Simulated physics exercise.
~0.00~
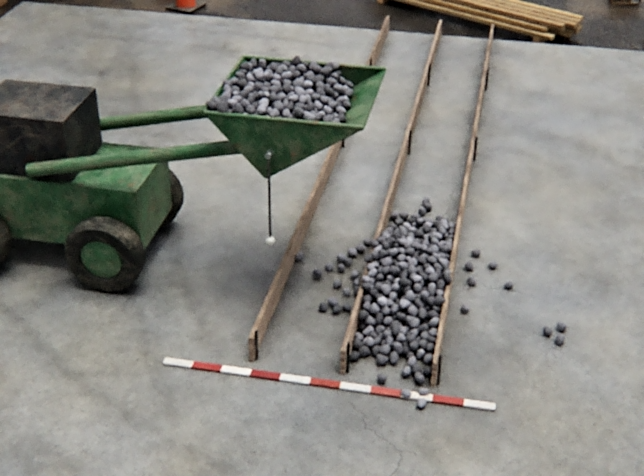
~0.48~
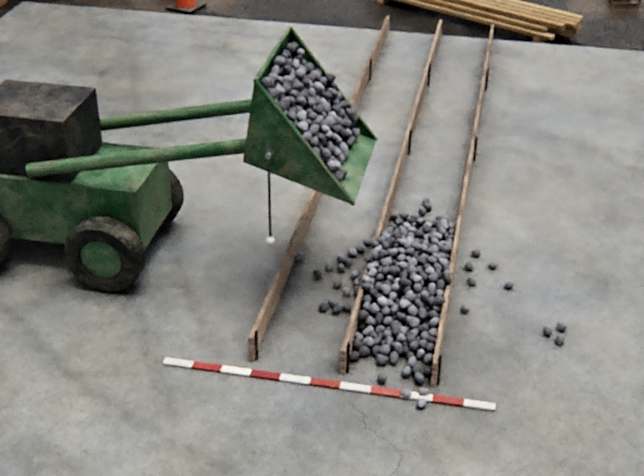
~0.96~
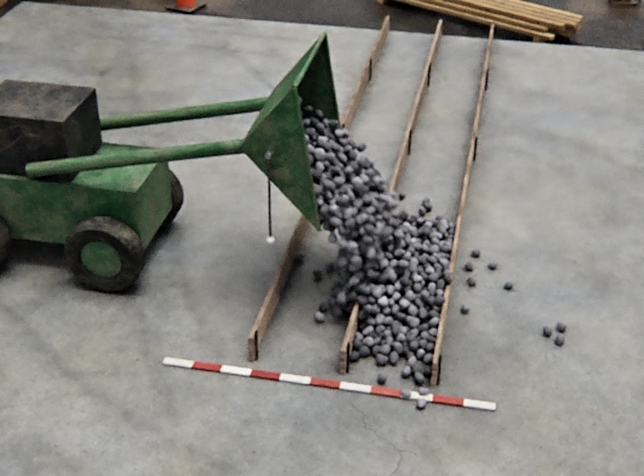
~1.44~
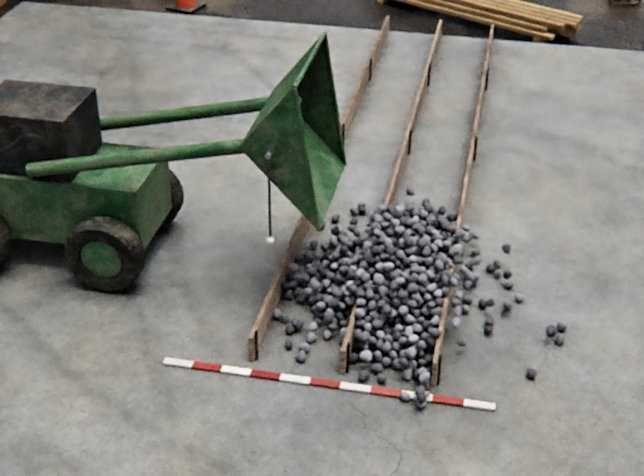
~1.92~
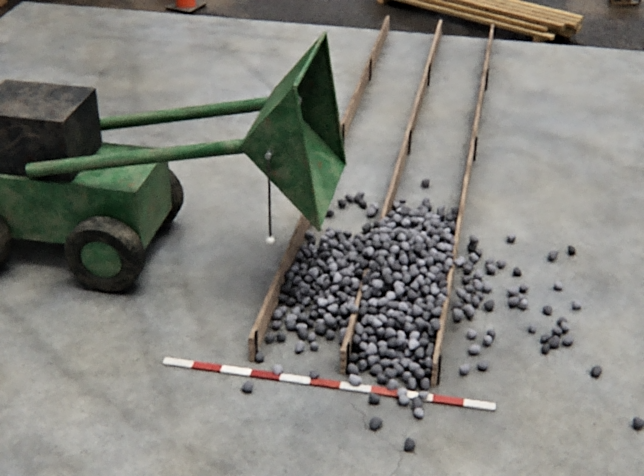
On a concrete floor, a green loader tips grey stones over boards, and they spread out.
